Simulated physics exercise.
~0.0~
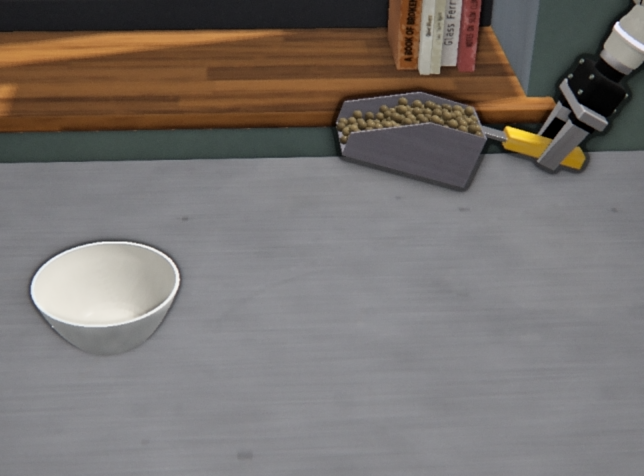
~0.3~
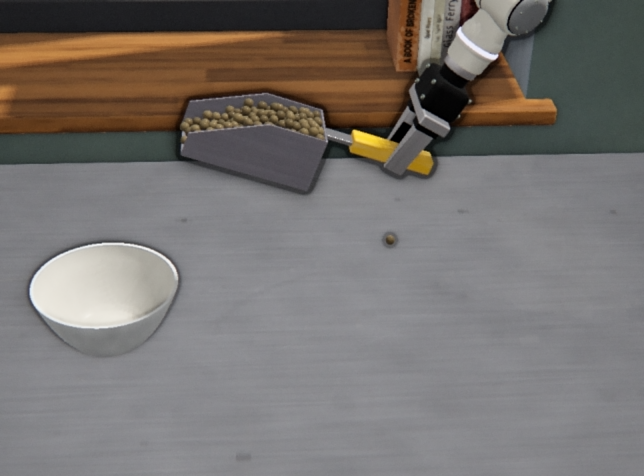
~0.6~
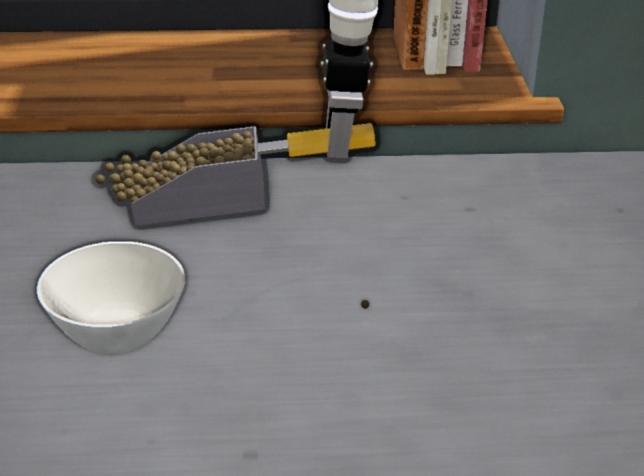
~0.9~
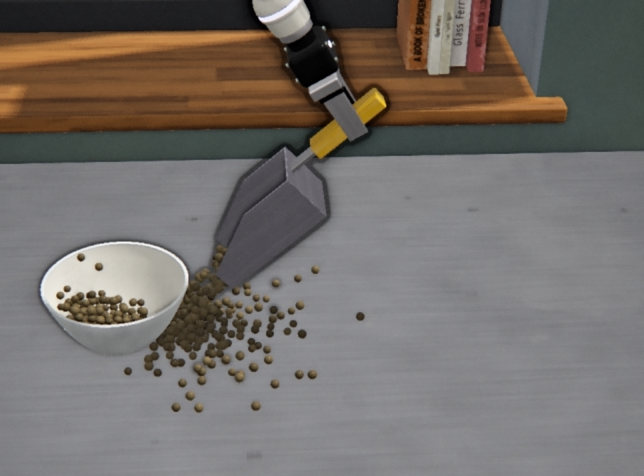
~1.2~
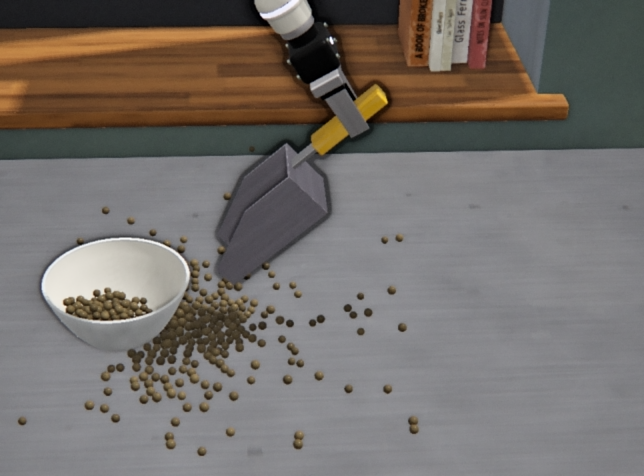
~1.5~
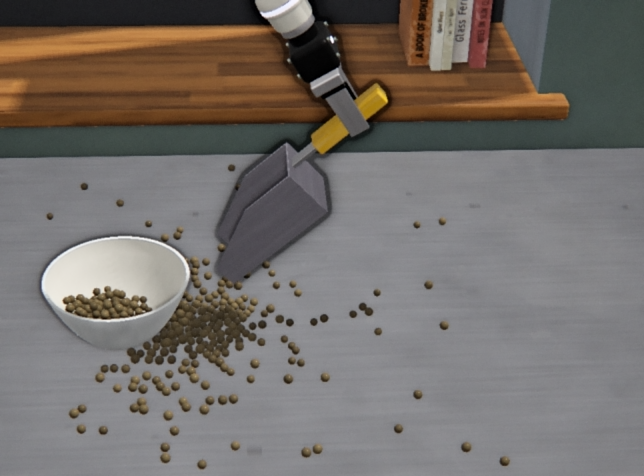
On a grey table top beside a wooden shelf with a few books, a robot arm holds a grey scoop heaped with small brown beads by its yellow handle. The arm carries the scoop left toward a white bowl, and a stray bead lies on the table behind it. The scoop starts to tip, and the beads bunch at its front edge. It then tilts steeply, pouring some beads into the bowl while many more spill beside it. The arm holds still as the loose beads scatter outward, leaving most on the table and a small pile in the bowl.
